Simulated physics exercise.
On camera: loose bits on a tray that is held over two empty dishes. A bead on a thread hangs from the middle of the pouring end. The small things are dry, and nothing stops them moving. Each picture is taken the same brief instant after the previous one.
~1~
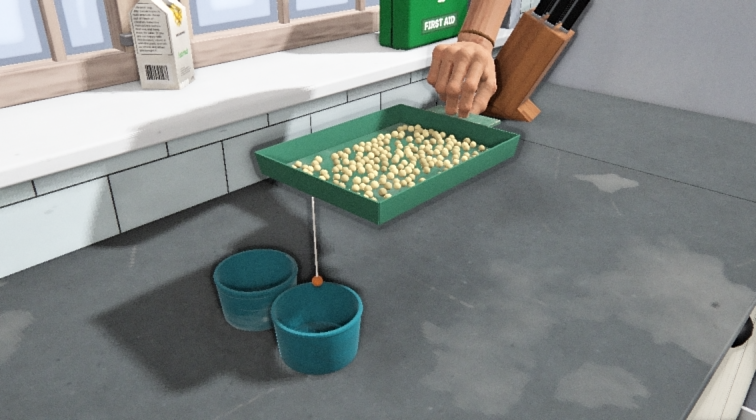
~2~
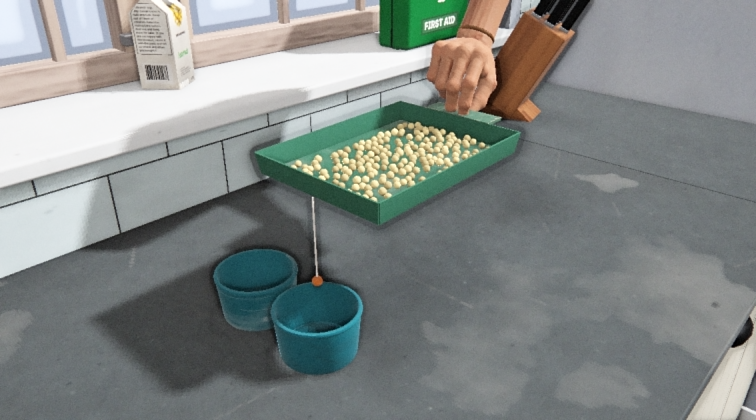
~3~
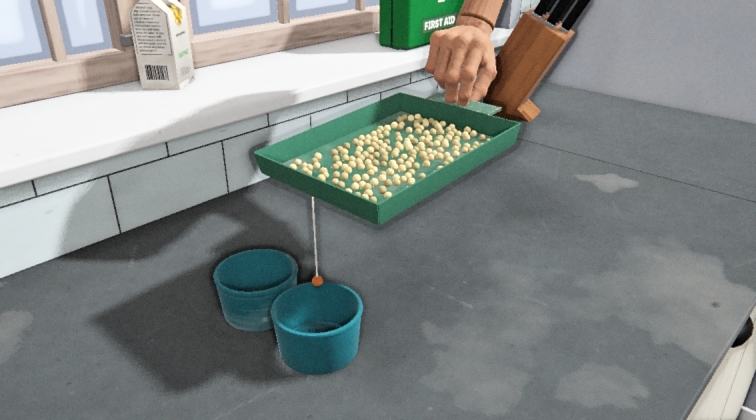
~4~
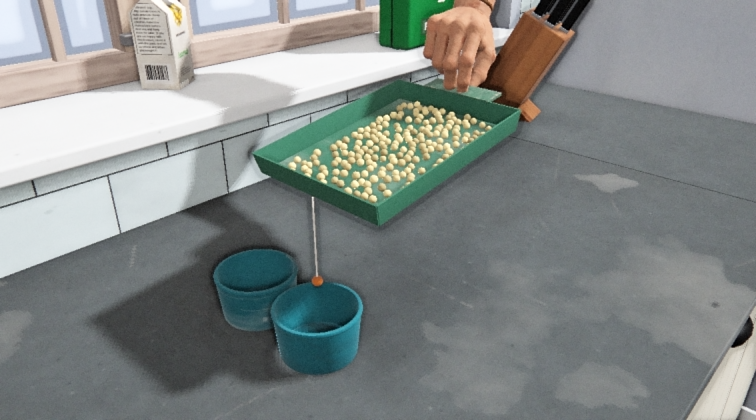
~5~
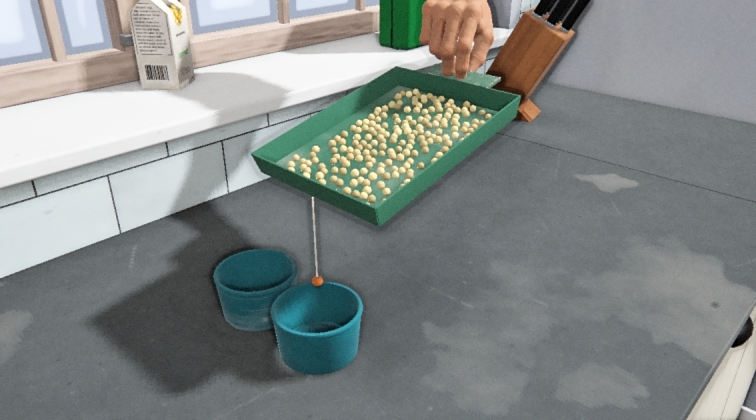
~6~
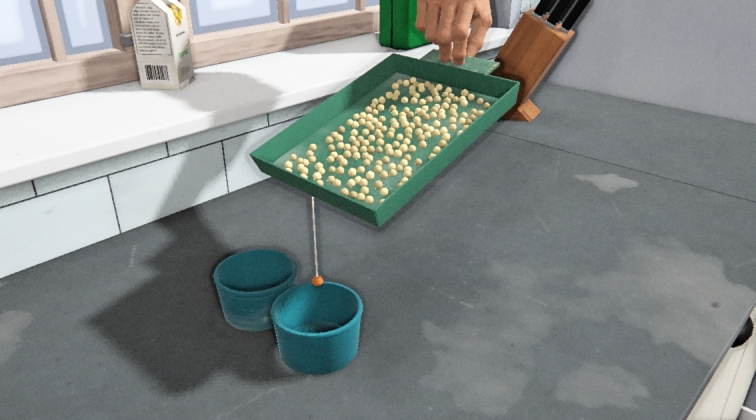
In this clip, a hand holds a green tray of small, pale, round beans above two empty teal dishes on a grey counter, then gradually raises the handle end, tilting the tray while the orange bead hangs on its thread.
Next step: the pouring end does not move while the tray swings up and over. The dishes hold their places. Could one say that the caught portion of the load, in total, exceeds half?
No, it falls short of half.
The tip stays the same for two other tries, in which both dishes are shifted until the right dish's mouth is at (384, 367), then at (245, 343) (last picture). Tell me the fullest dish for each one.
Result, first place: The lefthand one; second place: The righthand one.
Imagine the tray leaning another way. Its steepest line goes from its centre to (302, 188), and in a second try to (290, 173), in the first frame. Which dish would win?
Leftward dish on the first try, Leftward dish on the second.
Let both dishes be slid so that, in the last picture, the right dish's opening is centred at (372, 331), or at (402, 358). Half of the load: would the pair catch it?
First try: A minority; second try: A minority.
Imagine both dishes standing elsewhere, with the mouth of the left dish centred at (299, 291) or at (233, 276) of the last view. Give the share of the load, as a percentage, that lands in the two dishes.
About 30 per cent first, then about 50 per cent.
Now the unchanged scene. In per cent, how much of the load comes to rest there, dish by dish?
The left dish ends up with around 0 percent of the load, the right dish with around 20 percent.
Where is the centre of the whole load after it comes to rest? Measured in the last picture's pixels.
It settles centred around (281, 381).
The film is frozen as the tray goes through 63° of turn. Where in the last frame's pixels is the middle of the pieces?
Centre estimate: (331, 178).
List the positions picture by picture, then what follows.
Corners of the pouring end near (260, 152) and (379, 200), level; middle of the load near (395, 161), soya beans; left dish near (225, 303); right dish near (285, 344); bead on its thread near (317, 281), in the first picture.
Corners of the pouring end near (260, 152) and (379, 200), level; middle of the load near (395, 159), in the second picture.
Corners of the pouring end near (259, 152) and (378, 201), tipped barely, level across its low end; middle of the load near (395, 154), in the third picture.
Corners of the pouring end near (258, 152) and (377, 203), tipped a little, level across its low end; middle of the load near (394, 147), in the fourth picture.
Corners of the pouring end near (256, 153) and (375, 204), tipped a little, level across its low end; middle of the load near (393, 141), in the fifth picture.
Corners of the pouring end near (255, 153) and (374, 206), tipped clearly, level across its low end; middle of the load near (390, 135); left dish near (225, 303); right dish near (285, 344), in the sixth picture.
Shortly afterwards, tray tipped steeply; all but a few on the tray; only a few in the air.
Next, tray tipped past a quarter turn; all but a few on the tray; only a few in the right dish; only a few outside both; only a few in the air.
Some moments later, tray tipped past a quarter turn; near a quarter in the right dish; only a few in the left dish; the bulk outside both.
In the end, tray tipped past a quarter turn; near a quarter in the right dish; only a few in the left dish; the bulk outside both.
